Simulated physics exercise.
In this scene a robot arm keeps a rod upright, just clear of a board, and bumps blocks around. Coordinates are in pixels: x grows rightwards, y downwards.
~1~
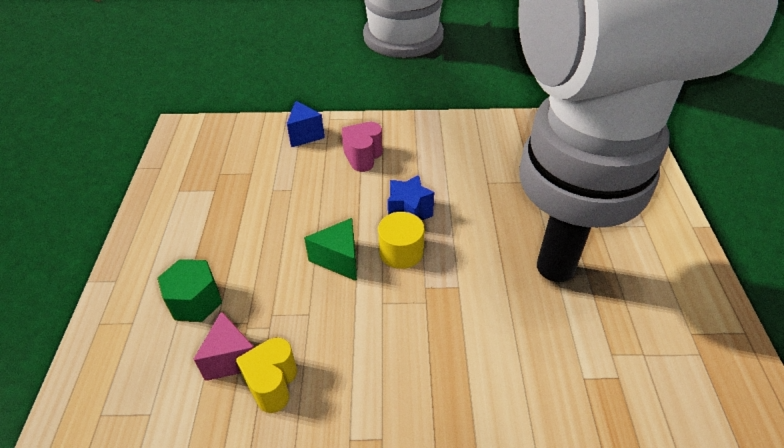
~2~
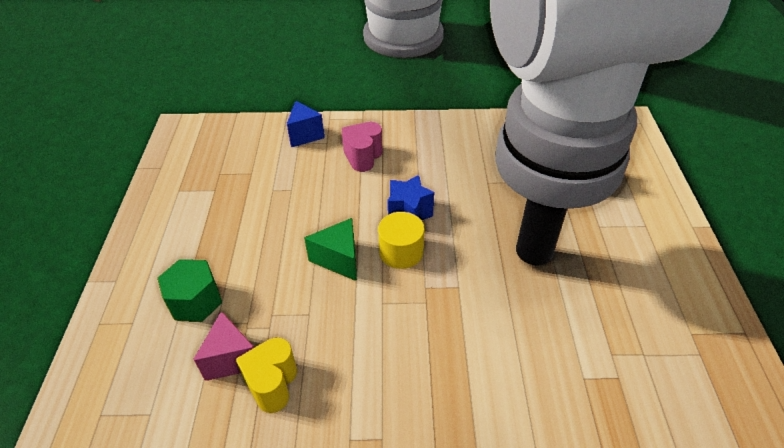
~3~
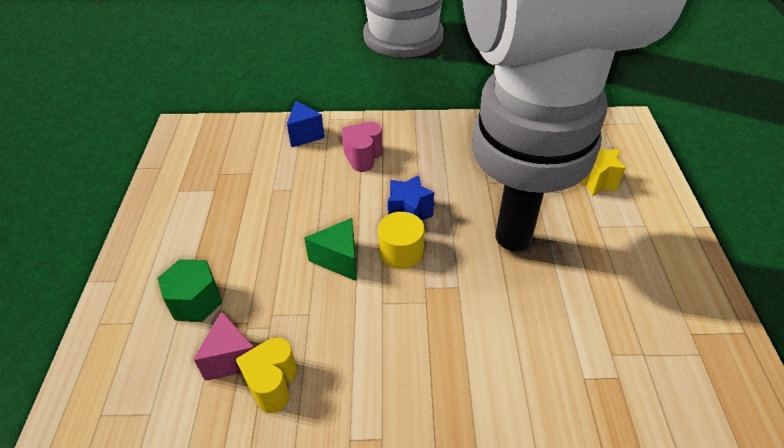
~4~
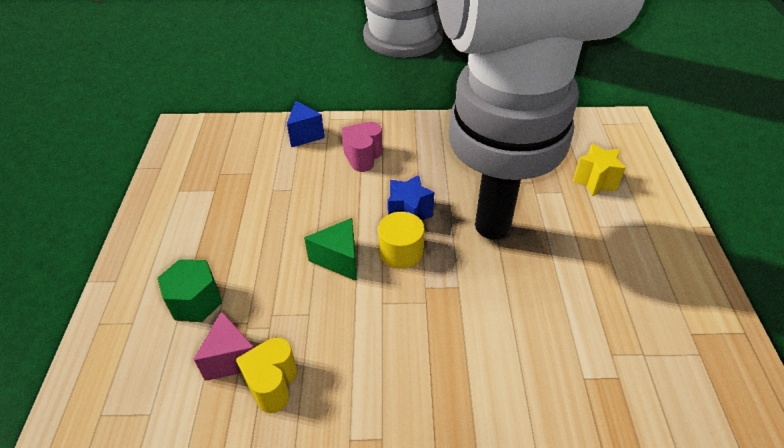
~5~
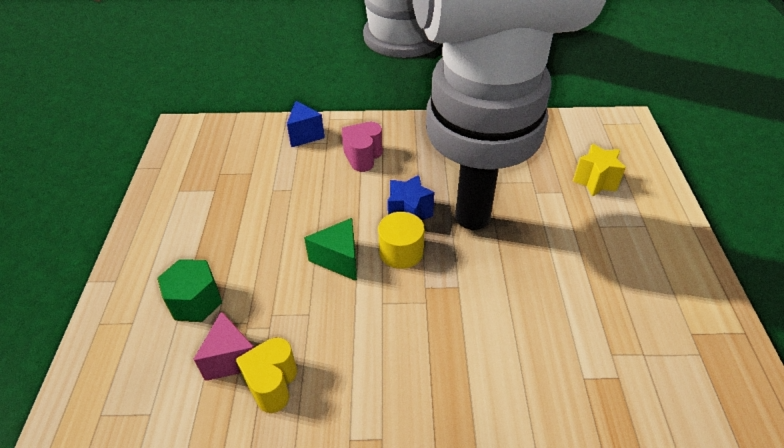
In this clip, a robot arm with a black rod moves left and slightly away across a wooden board toward a blue star and yellow cylinder, uncovering a yellow star behind it, while the colored blocks stay still.
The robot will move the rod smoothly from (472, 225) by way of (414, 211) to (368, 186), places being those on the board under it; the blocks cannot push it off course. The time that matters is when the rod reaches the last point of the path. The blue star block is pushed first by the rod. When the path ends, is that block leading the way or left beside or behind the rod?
The rod has moved past the blue star block by the time the path ends.
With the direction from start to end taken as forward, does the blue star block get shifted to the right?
No.
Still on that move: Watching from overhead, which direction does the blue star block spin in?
Top view: Counterclockwise.
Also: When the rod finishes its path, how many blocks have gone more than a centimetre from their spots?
In total, one block gets moved by over 1 cm.
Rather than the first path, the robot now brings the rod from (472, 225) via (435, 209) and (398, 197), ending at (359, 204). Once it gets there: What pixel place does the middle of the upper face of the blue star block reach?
I predict (345, 204).
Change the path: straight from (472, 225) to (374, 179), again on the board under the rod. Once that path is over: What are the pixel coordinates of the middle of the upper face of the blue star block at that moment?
The middle of its upper face will lie at (372, 185).
On the path given first. One third of the way, rod (432, 210); blue star block (392, 189).
Two thirds of the way, rod (396, 196); blue star block (362, 183), turned 50° anticlockwise.
At the end, rod (368, 179); pink heart still; blue star block (343, 179), turned 85° anticlockwise.
